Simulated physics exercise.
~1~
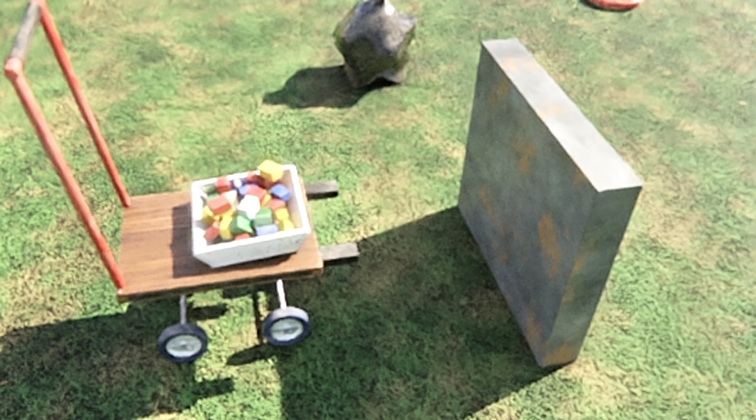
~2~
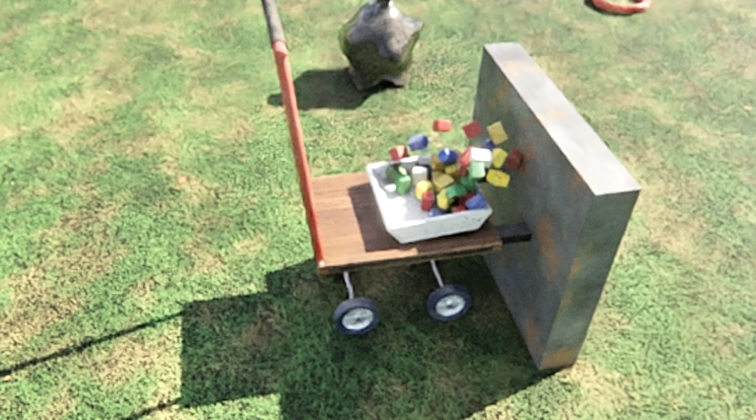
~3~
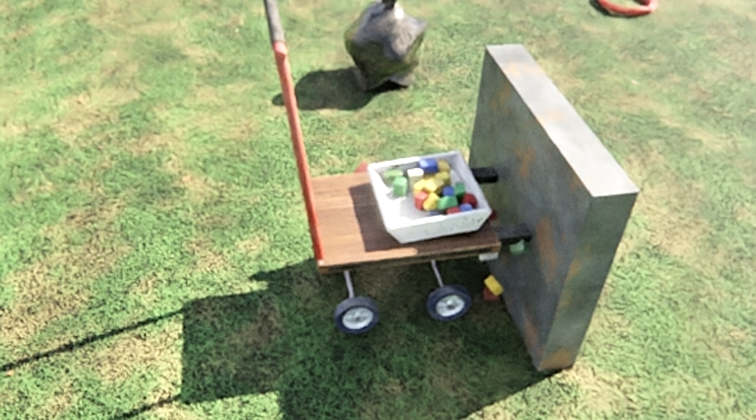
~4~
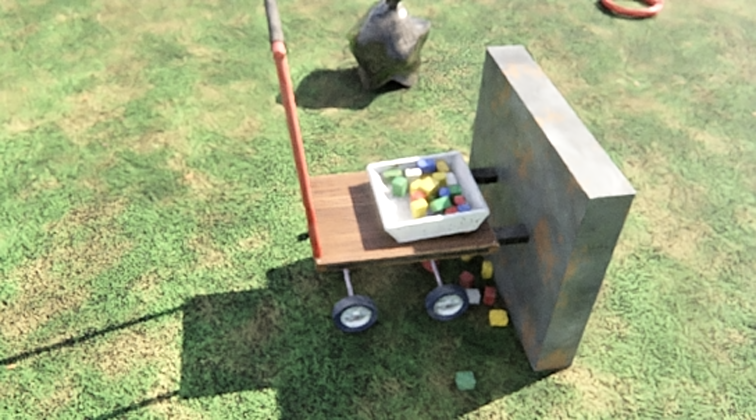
Colourful toy bricks flew up out of a white container when the wooden trolley carrying it rolled right and stopped against a thick grey wall; many dropped back inside, while others ended up scattered on the grass near the wheels and wall.
